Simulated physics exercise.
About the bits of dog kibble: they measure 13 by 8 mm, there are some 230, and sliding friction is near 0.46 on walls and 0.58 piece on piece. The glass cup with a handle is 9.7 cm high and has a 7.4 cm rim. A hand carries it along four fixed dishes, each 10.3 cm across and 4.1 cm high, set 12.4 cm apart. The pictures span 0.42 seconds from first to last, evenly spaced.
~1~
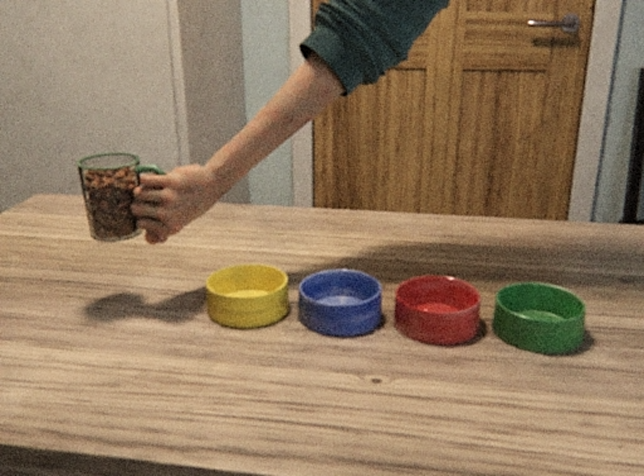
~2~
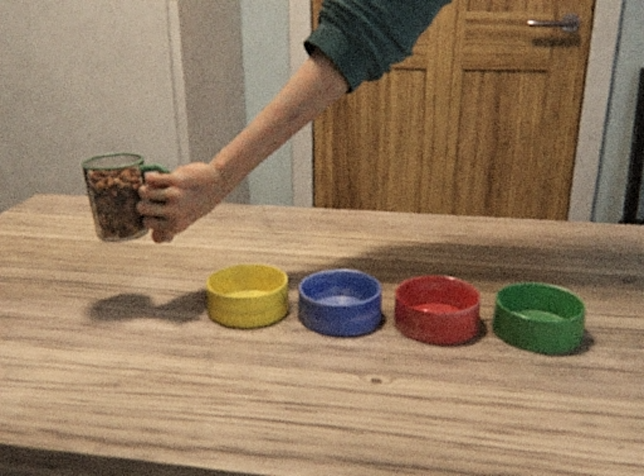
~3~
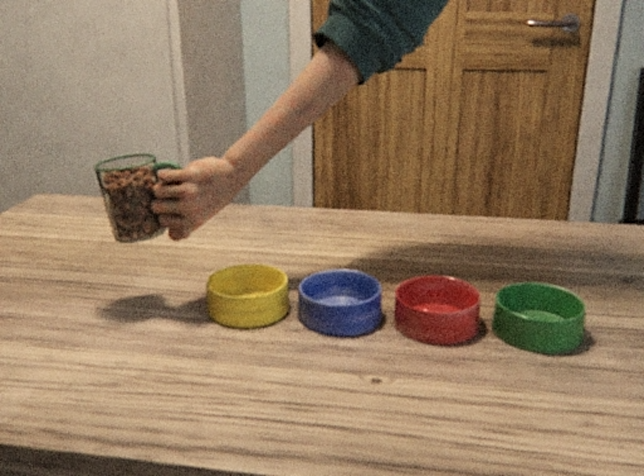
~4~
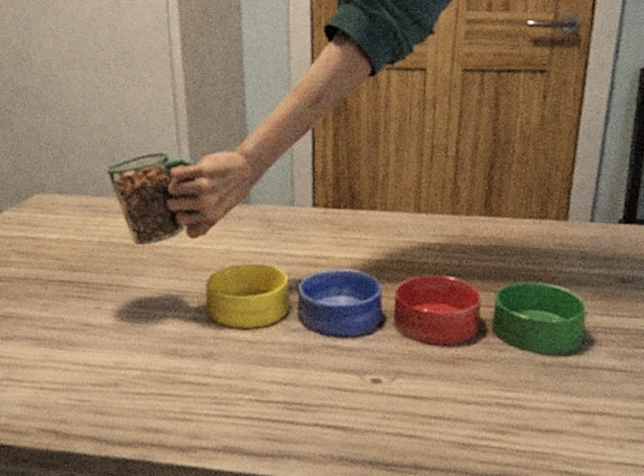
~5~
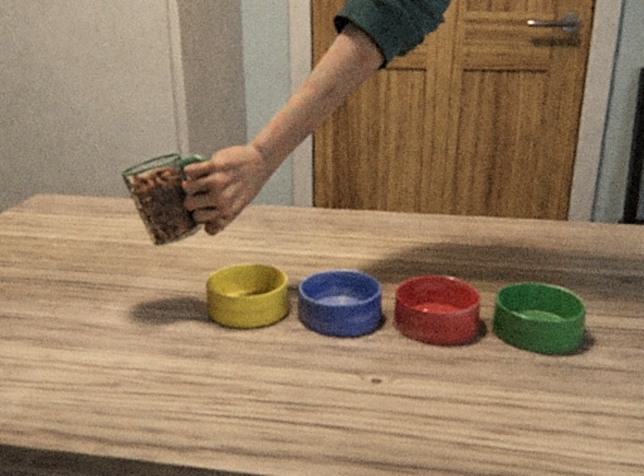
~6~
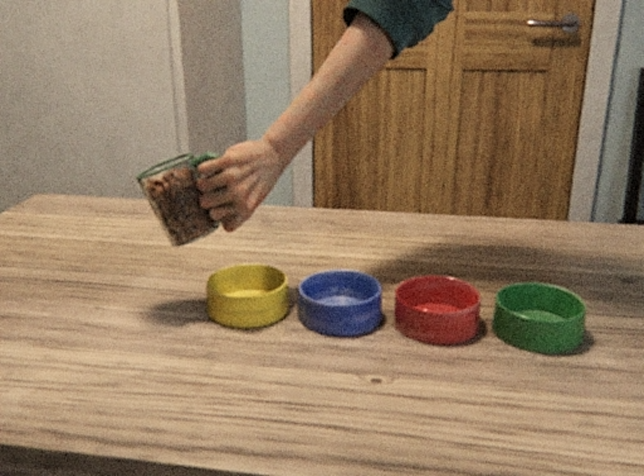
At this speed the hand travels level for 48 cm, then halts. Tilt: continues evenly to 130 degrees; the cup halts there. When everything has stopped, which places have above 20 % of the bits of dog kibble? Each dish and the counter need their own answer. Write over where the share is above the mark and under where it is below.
Red: Over; blue: Under; green: Under; yellow: Under; counter: Under.
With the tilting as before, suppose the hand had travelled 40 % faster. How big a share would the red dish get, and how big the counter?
The shares would then be red 100 and counter 0.
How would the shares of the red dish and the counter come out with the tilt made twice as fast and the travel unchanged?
Then the red dish would get 0 and the counter 30.
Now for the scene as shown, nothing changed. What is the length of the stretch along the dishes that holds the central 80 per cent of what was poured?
Spread: Around 6 cm.
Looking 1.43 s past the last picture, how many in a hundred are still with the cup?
Somewhere near 90 per cent of the load.
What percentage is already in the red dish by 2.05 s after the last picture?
About 95 percent up to now.
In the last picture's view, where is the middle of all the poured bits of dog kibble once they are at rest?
Approximately (434, 306) in the last picture.
Then, 0.85 s after the last picture, tilt 71 degrees; cup holds 100 %.
Then, 1.43 s after the last picture, tilt 106 degrees; cup holds 90 %, red 5 %, blue 5 %.
Then, 2.05 s after the last picture, tilt 130 degrees; cup holds 0 %, red 95 %, blue 5 %.
In the end, red 95 %, blue 5 %, green 0 %, yellow 0 %, counter 0 %.
